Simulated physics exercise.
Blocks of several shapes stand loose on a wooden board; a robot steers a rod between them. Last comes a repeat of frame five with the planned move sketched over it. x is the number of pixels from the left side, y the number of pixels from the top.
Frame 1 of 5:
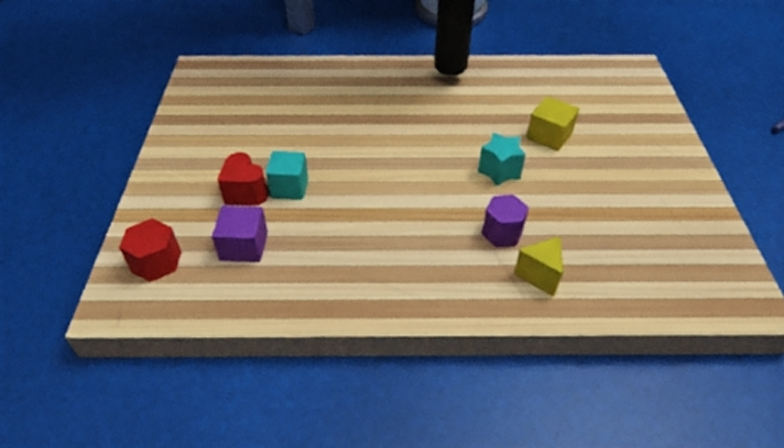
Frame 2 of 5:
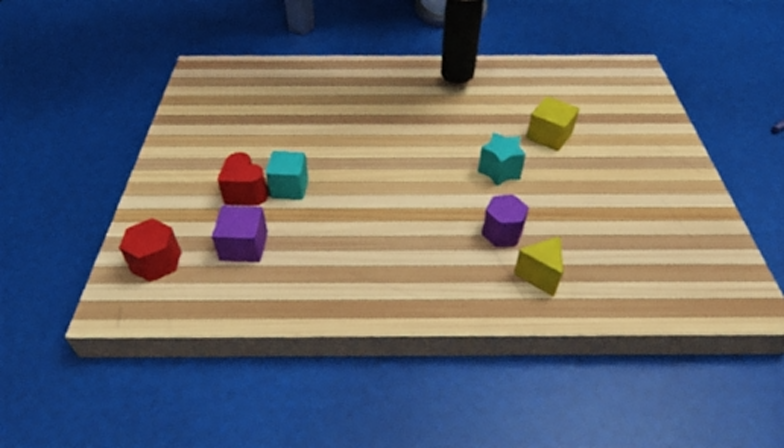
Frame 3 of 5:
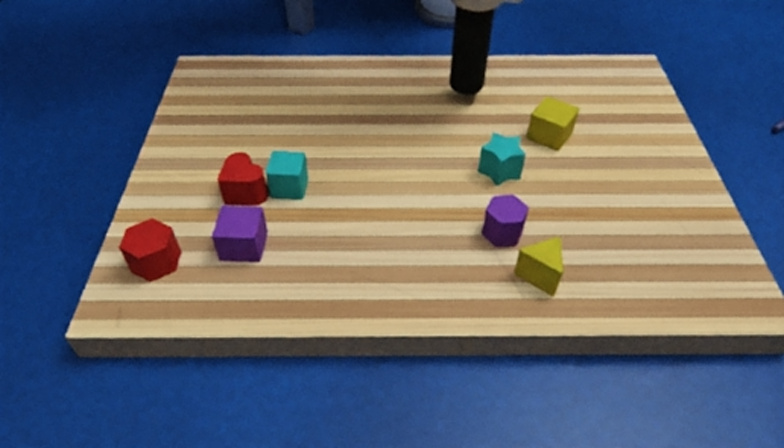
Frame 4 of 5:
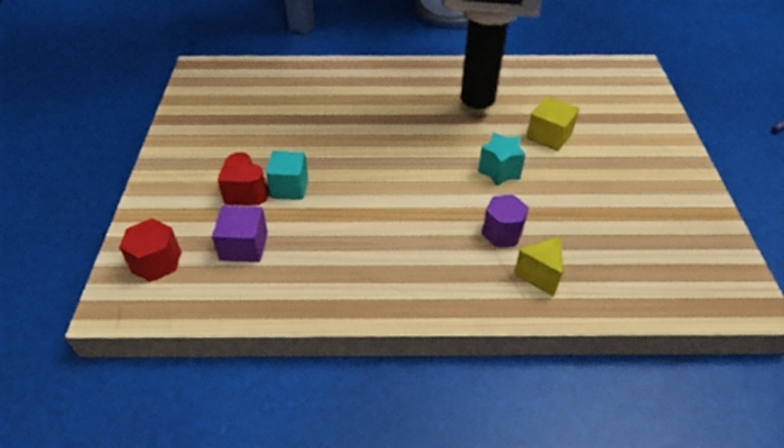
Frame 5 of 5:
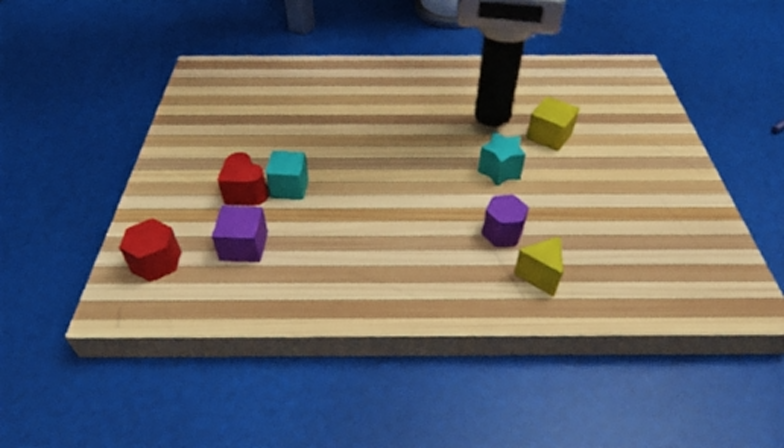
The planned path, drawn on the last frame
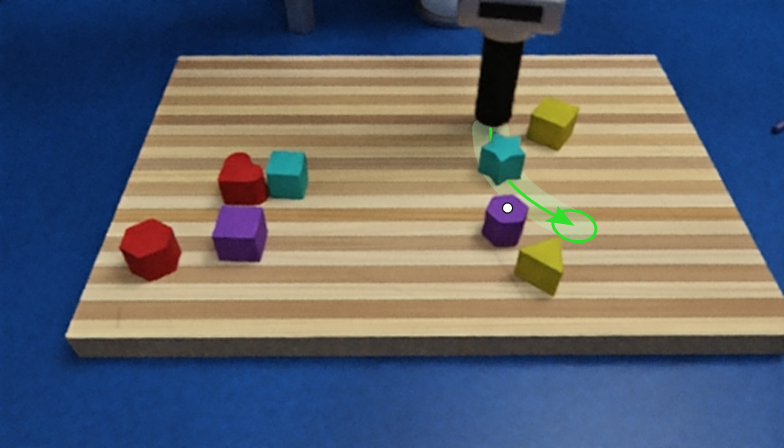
A black rod held by a robot moves steadily from the top edge of a striped wooden board toward the viewer and slightly right, nearing the turquoise star and yellow block, while all the colored blocks stay still.
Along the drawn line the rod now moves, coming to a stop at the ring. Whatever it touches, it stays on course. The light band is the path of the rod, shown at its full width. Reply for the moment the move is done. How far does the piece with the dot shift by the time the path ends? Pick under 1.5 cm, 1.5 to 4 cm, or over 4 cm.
It moves a fair bit, 1.5 to 4 cm.
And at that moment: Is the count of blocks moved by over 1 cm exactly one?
That would be a no.
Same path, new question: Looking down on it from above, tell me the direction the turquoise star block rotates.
It is turned clockwise.
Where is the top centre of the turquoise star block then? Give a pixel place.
Its top face will be centred at roughly (556, 222).
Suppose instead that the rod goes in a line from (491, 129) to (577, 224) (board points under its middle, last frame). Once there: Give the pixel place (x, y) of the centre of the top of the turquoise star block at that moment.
Its top middle will sit at (506, 161).
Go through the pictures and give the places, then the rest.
Tip of the rod (451, 67), middles of tops, turquoise star block (505, 146), purple hexagon (508, 208), yellow square block (556, 111), in the first picture.
Rod (457, 75), nothing pushed, in the second picture.
Rod (466, 86), nothing pushed, in the third picture.
Rod (478, 100), nothing pushed, in the fourth picture.
Rod (492, 117), turquoise star block (505, 146), purple hexagon (508, 208), yellow square block (556, 111), in the fifth picture.
The line goes from (491, 129) over (497, 162) and (526, 197) to (574, 226); the dot is on the purple hexagon.
The first path, step by step. One third of the way, rod (500, 151); turquoise star block (513, 162), turned 25° anticlockwise.
Two thirds of the way, rod (529, 185); turquoise star block (539, 200); purple hexagon (508, 218), turned 25° clockwise.
At the end, rod (578, 214); turquoise star block (556, 222), turned 25° clockwise; purple hexagon (510, 223), turned 45° clockwise; yellow square block unmoved.
